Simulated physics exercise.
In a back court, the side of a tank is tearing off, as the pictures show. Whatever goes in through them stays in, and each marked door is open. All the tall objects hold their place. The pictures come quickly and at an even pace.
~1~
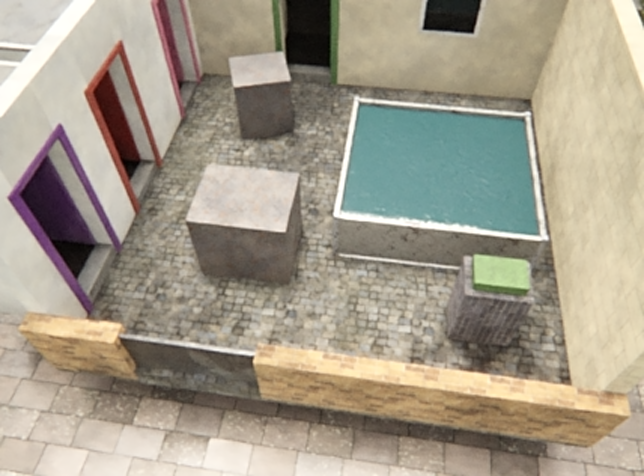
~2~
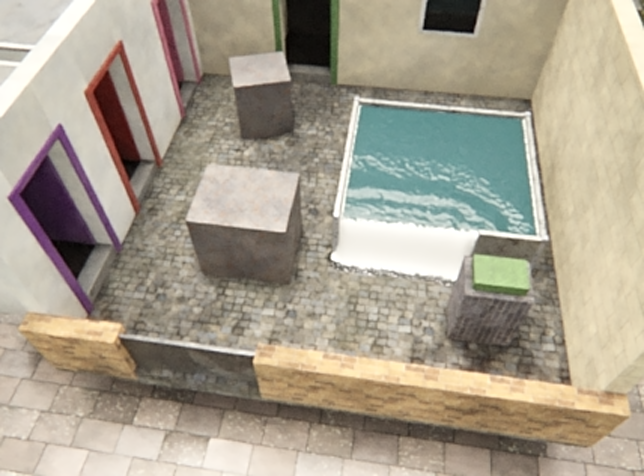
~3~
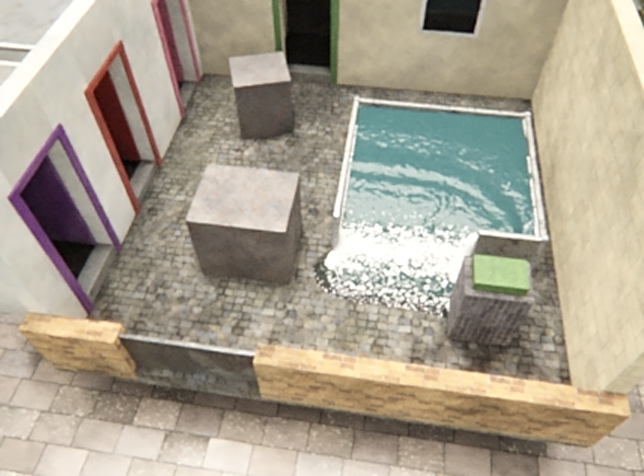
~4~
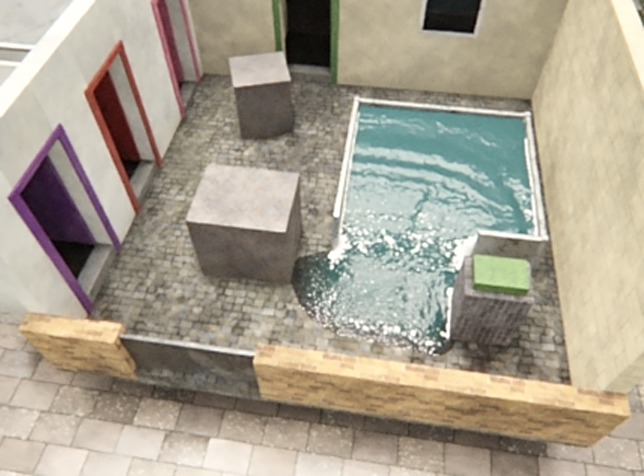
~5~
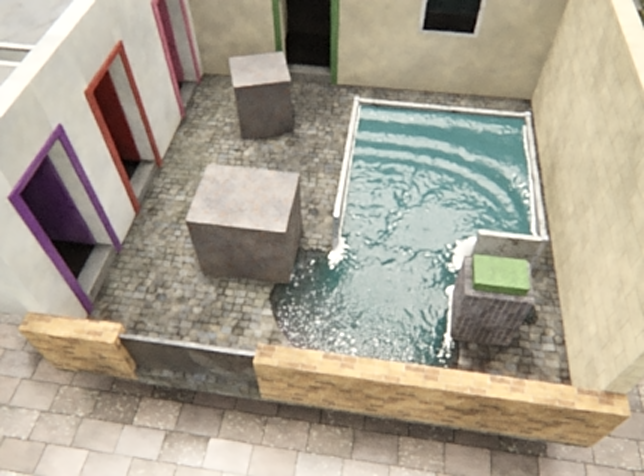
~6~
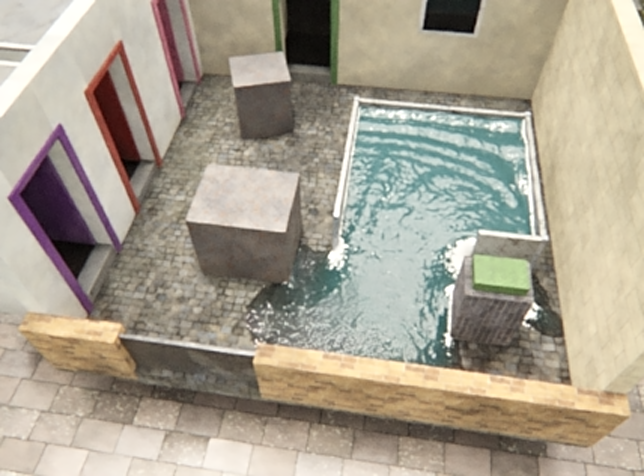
In a walled back court, the near side of a raised tank gave way, and foaming water poured onto the cobbles, spreading to the low front wall and around a green-topped block while the blocks stayed put.
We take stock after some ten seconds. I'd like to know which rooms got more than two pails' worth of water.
In the end pink door: Over two buckets. Red door: At most two buckets. Purple door: Over two buckets. Green door: At most two buckets.
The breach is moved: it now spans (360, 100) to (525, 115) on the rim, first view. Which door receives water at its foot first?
It's the green door.
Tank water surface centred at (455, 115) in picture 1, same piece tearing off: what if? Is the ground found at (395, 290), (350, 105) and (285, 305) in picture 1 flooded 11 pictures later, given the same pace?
Points in turn: Inundated; not reached; inundated.
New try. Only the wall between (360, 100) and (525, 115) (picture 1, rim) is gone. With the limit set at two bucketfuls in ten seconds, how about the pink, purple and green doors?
The pink door ends up above, the purple door falls short, and the green door ends up above.
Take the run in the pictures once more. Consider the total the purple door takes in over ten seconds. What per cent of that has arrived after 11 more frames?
Close to 0 out of every hundred.
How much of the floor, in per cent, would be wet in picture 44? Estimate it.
My estimate is close to 95 per cent.
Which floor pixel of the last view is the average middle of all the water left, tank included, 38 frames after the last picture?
Close to (336, 225).
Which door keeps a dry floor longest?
That would be the green-painted one.
A moment on, water covers 30 % of the floor; the pink door not reached, the red door not reached, the purple door not reached, the green door not reached.
Next, water covers 40 % of the floor; the pink door not reached, the red door not reached, the purple door wet at the sill, nothing in, the green door not reached.
Then, water covers 60 % of the floor; the pink door wet at the sill, nothing in, the red door wet at the sill, nothing in, the purple door far over two buckets in, the green door not reached.
Later, water covers 95 % of the floor; the pink door over two buckets in, the red door wet at the sill, nothing in, the purple door far over two buckets in, the green door wet at the sill, nothing in.
In the end, water covers 100 % of the floor; the pink door far over two buckets in, the red door wet at the sill, nothing in, the purple door far over two buckets in, the green door wet at the sill, nothing in.
